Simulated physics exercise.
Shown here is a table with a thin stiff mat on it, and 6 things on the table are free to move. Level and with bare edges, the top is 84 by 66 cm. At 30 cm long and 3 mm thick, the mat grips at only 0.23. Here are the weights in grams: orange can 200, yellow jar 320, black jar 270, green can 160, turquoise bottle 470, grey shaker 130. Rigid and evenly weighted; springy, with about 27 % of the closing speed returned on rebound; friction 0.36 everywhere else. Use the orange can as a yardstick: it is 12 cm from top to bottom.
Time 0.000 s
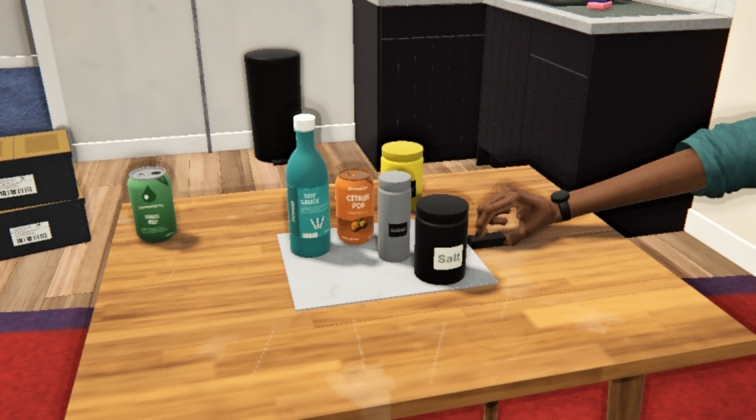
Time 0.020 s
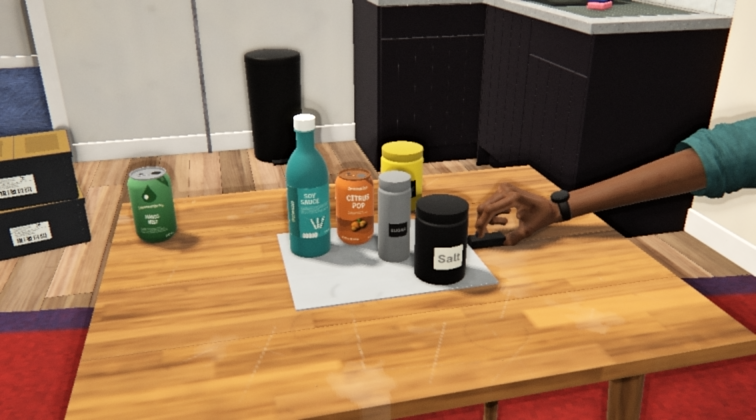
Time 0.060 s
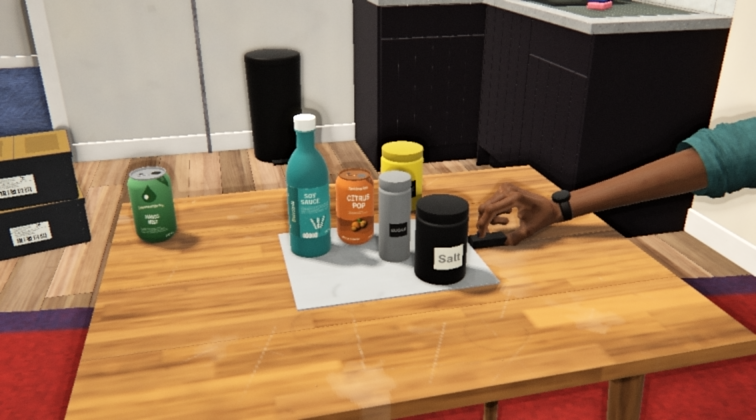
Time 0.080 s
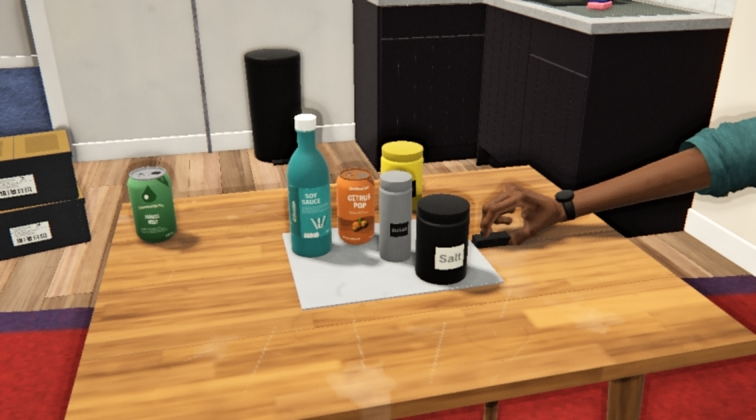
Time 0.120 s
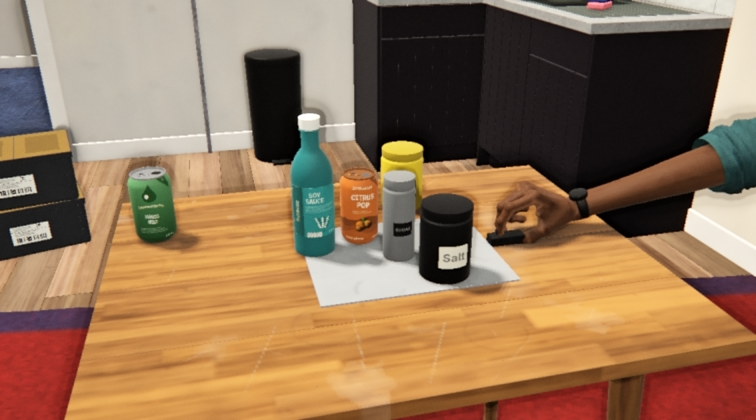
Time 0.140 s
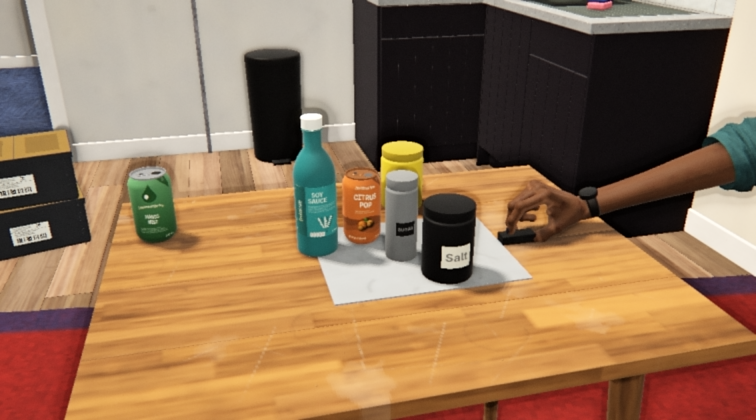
A hand with a dark wristband reaches in from the right over a wooden table, seen from slightly above in a room with dark cabinets. On a pale mat stand a turquoise bottle, orange can, grey shaker and black salt jar, a yellow jar behind, a green can far left. After near stillness, the hand draws the mat rightward, the objects shifting slightly with it, under a steady camera.
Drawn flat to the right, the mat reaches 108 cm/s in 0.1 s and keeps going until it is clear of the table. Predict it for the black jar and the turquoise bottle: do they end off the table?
Black jar - off, turquoise bottle - still on.
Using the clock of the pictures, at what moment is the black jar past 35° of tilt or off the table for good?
Around 0.6 seconds.
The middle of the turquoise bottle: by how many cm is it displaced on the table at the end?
Net distance near 3 cm.
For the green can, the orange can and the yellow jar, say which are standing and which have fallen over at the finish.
Final state - green can: Remains on its base; orange can: Remains on its base; yellow jar: Remains on its base.
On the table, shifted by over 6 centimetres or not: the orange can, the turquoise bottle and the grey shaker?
Orange can: Is displaced; turquoise bottle: Remains in place; grey shaker: Is displaced.
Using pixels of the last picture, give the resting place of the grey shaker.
About (558, 224).
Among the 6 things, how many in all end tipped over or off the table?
Total: 2.
After 0.44 s, mat out by 38 cm; black jar moved 18 cm near (552, 226); turquoise bottle moved 3 cm near (326, 186); grey shaker moved 17 cm.
After 0.64 s, mat out by 59 cm; black jar now off the table; turquoise bottle moved 3 cm near (329, 185); grey shaker 66° off upright.
In the end (1.6 s), off the table, black jar; toppled on the table, grey shaker; not toppled but over 6 cm from the start, orange can; the other 3 under 6 cm from the start. At the end, from the last picture's camera, turquoise bottle near (326, 186).
